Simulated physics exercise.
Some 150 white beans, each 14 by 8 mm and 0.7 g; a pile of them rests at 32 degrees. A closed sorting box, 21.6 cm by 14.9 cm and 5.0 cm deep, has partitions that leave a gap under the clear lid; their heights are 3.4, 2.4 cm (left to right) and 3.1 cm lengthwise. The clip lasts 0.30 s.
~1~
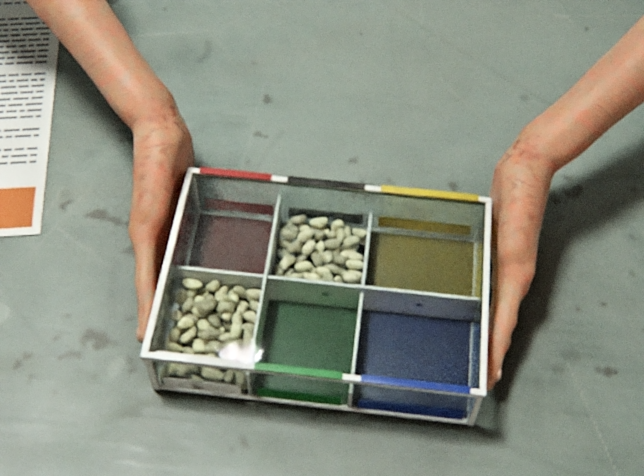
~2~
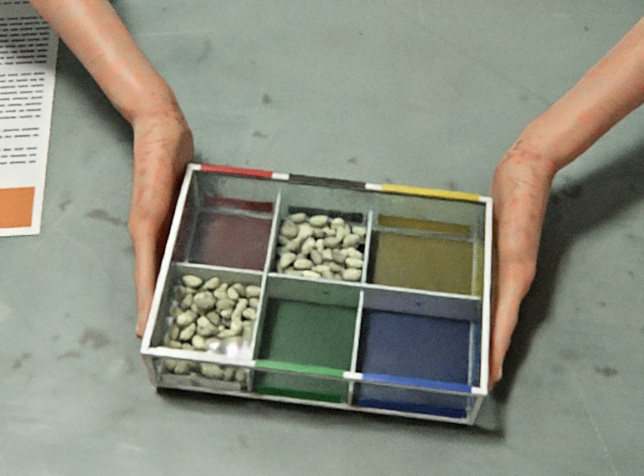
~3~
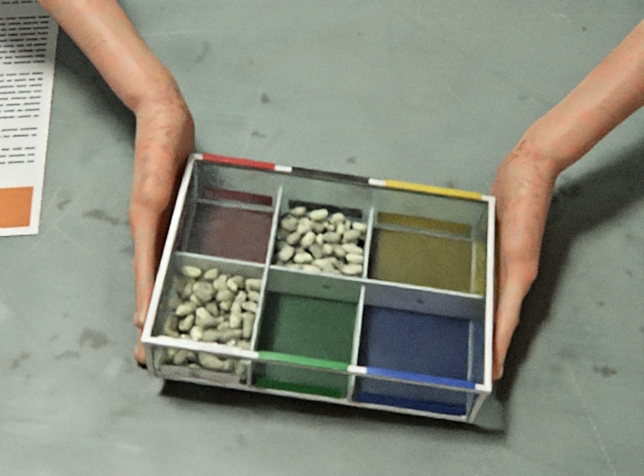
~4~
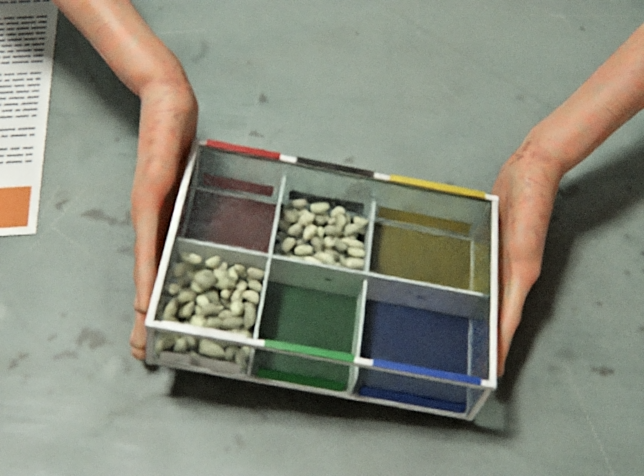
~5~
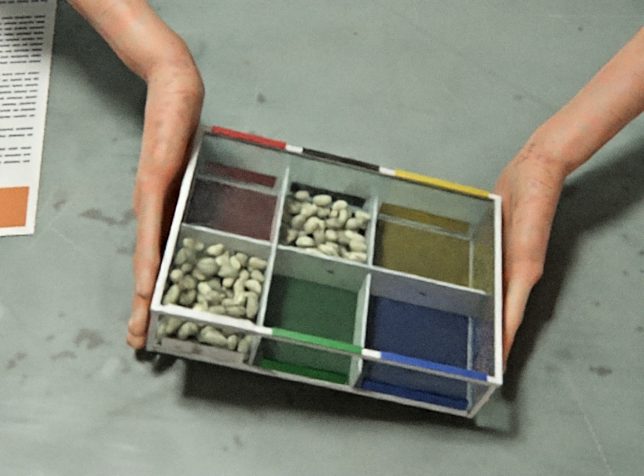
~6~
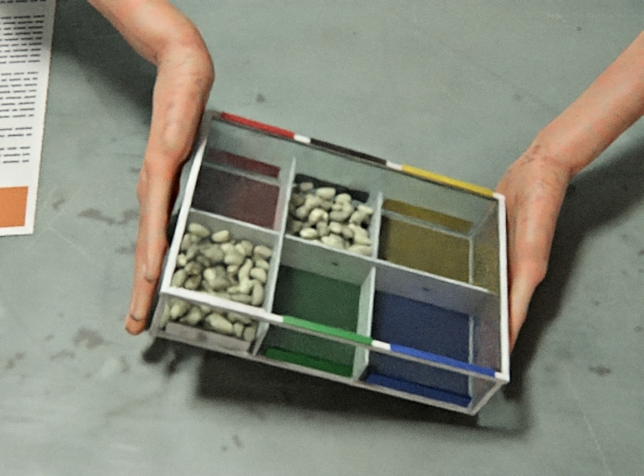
Two hands gradually tilting a clear-lidded sorting box, raising its left side, while white beans stay in two of six coloured compartments.
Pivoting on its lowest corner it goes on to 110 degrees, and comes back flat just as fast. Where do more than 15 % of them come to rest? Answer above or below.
Red below, blue below, green below, yellow above, white above, black below.
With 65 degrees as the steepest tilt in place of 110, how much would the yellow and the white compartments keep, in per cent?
In that case yellow 5, white 50.
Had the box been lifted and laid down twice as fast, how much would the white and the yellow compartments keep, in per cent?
White 20; yellow 65.
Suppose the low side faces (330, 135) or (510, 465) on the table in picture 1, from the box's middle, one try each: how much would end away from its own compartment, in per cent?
Some 60 and 65 per cent.
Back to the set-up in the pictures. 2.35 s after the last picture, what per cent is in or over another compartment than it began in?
Some 65 per cent.
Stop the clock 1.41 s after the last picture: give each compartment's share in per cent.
Red 0; blue 5; green 0; yellow 50; white 40; black 5.
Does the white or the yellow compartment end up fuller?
The yellow one has more.
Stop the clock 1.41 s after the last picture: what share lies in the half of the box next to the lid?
Roughly 70 per cent.
Then, 1.41 s after the last picture, tilt 110 degrees; blue 5 %, yellow 50 %, white 40 %, black 5 %.
Then, 2.35 s after the last picture, tilt 50 degrees; blue 5 %, yellow 55 %, white 35 %.
Then, 3.28 s after the last picture, tilt 0 degrees; blue 5 %, green 5 %, yellow 55 %, white 30 %, black 5 %.
In the end, red 0 %, blue 5 %, green 5 %, yellow 55 %, white 30 %, black 5 %.
